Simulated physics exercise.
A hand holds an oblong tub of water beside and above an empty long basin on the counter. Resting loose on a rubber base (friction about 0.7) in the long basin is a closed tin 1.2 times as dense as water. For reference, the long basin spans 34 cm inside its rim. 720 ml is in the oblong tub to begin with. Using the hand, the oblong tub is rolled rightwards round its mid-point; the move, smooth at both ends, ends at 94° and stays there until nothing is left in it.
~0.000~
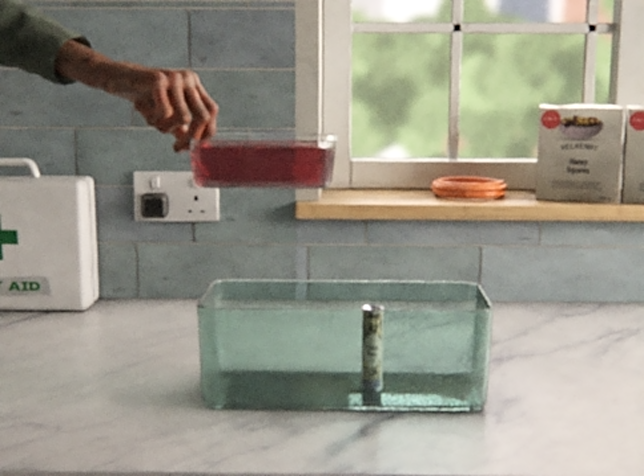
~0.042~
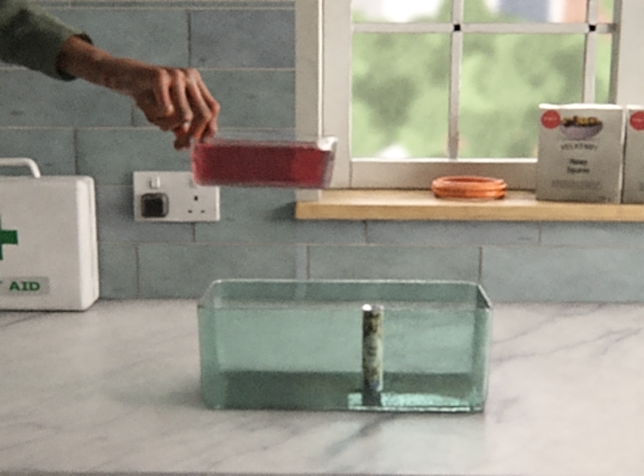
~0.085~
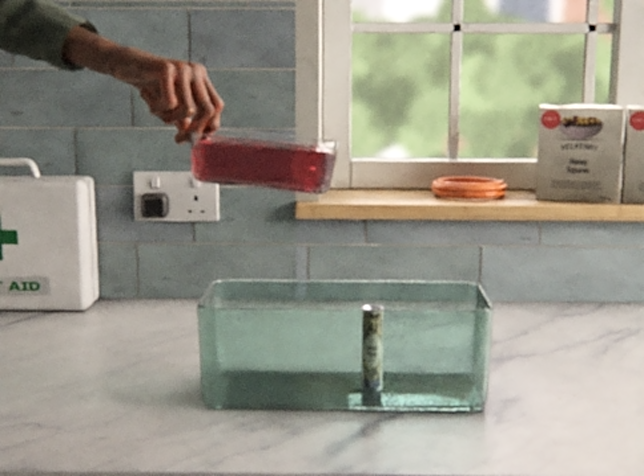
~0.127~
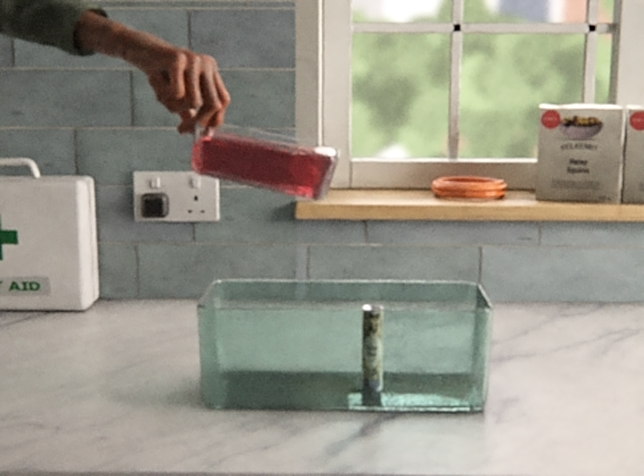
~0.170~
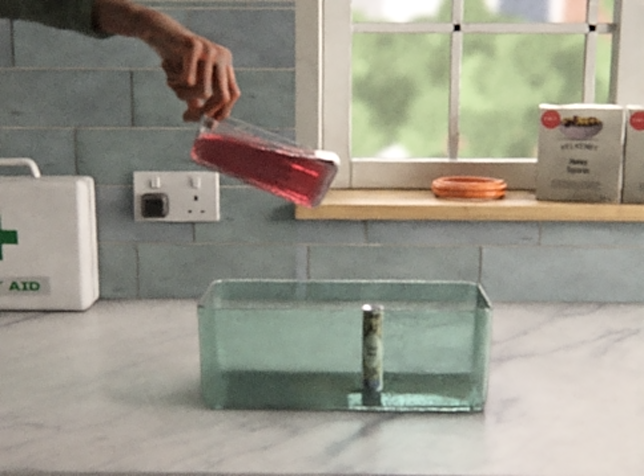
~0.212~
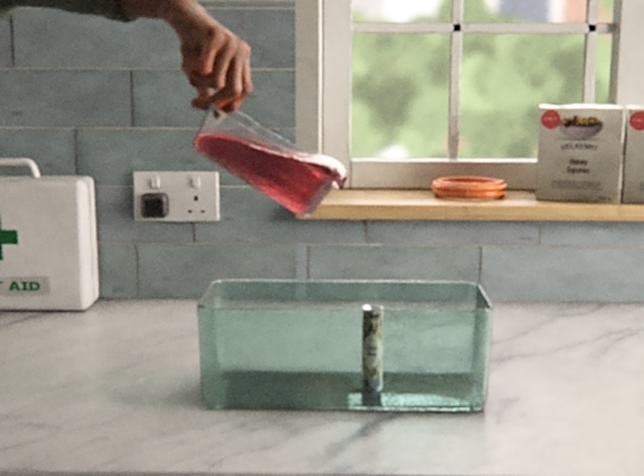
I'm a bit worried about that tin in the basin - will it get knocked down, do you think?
It's going to keep its balance.
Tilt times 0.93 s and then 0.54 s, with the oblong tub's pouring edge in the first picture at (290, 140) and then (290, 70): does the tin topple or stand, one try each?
Trial 1 - tin stays standing; trial 2 - tin tips.
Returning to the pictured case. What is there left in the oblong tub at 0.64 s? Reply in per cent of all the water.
Around 1 in a hundred is still there.
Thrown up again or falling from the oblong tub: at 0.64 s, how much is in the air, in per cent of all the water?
Estimated airborne part: Roughly 6 per cent.
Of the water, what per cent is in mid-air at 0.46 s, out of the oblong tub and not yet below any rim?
About 56 per cent.
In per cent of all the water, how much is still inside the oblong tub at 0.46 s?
Fraction remaining: Approx. 9 per cent.
By 0.46 s the tilt is 89° and 9 per cent is still to pour; the tin stands where it began.
By 0.64 s the tilt is 94° and 1 per cent is still to pour; the tin stands where it began.
By 0.83 s the tilt is 94° and 0 per cent is still to pour; the tin stands where it began.
By 1.04 s the tilt is 94° and 0 per cent is still to pour; the tin stands where it began.
At rest the tin stands where it began.
